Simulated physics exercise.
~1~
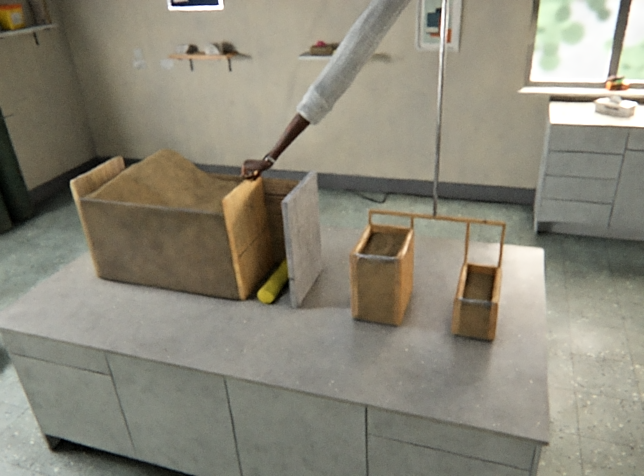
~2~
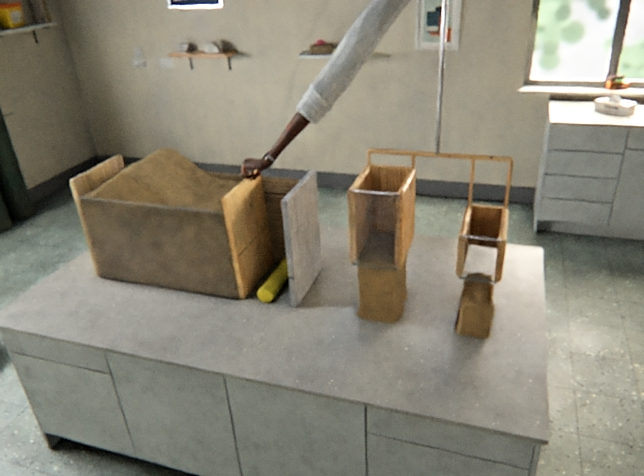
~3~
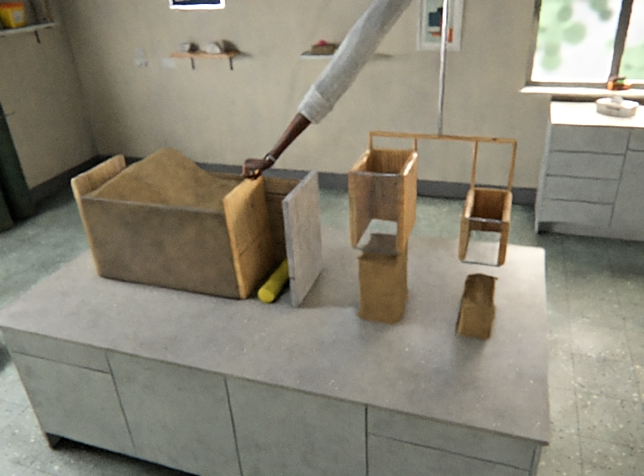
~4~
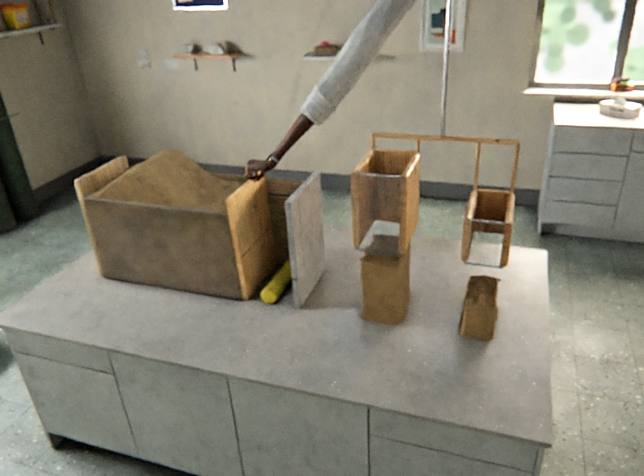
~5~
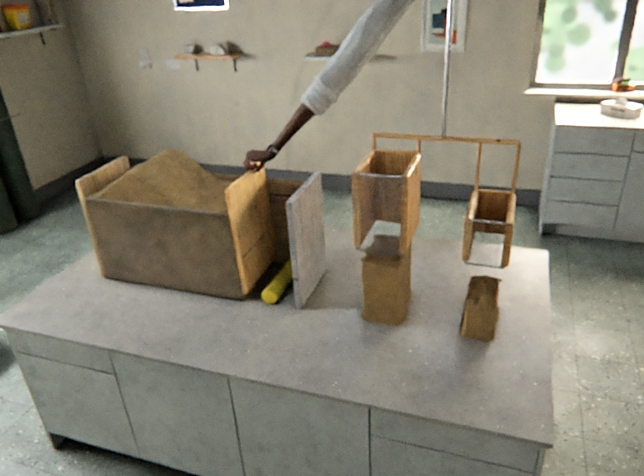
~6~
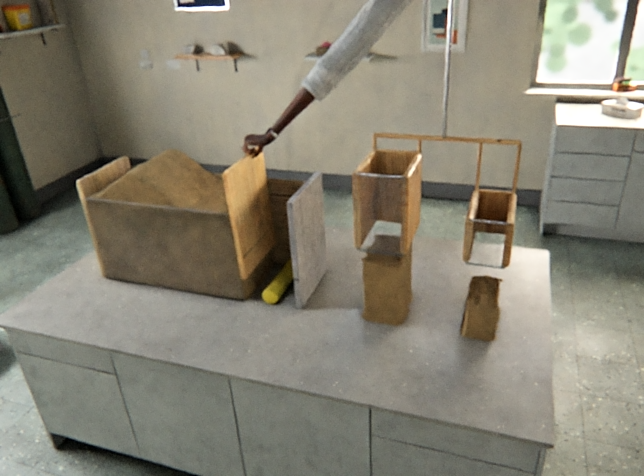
On a counter, wooden casings lift off two sandy blocks, then a hand raises a board.
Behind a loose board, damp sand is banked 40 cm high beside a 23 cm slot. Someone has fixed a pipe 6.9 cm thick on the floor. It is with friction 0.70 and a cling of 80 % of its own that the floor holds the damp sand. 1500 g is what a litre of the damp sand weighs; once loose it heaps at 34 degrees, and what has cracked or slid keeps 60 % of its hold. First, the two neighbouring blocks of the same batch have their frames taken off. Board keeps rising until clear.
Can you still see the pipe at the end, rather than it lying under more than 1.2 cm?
Yes, it can still be seen.
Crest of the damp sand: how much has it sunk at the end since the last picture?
0.0 cm.
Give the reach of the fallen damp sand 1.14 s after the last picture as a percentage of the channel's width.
0 %.
Then, 0.34 s after the last picture, the face still stands and nothing lies on the pipe.
Then, 0.74 s after the last picture, the face still stands and nothing lies on the pipe.
Then, 1.14 s after the last picture, the face still stands and nothing lies on the pipe.
Then, 1.54 s after the last picture, the face still stands and nothing lies on the pipe.
Then, 1.59 s after the last picture, at the end, the face still stands and nothing lies on the pipe.
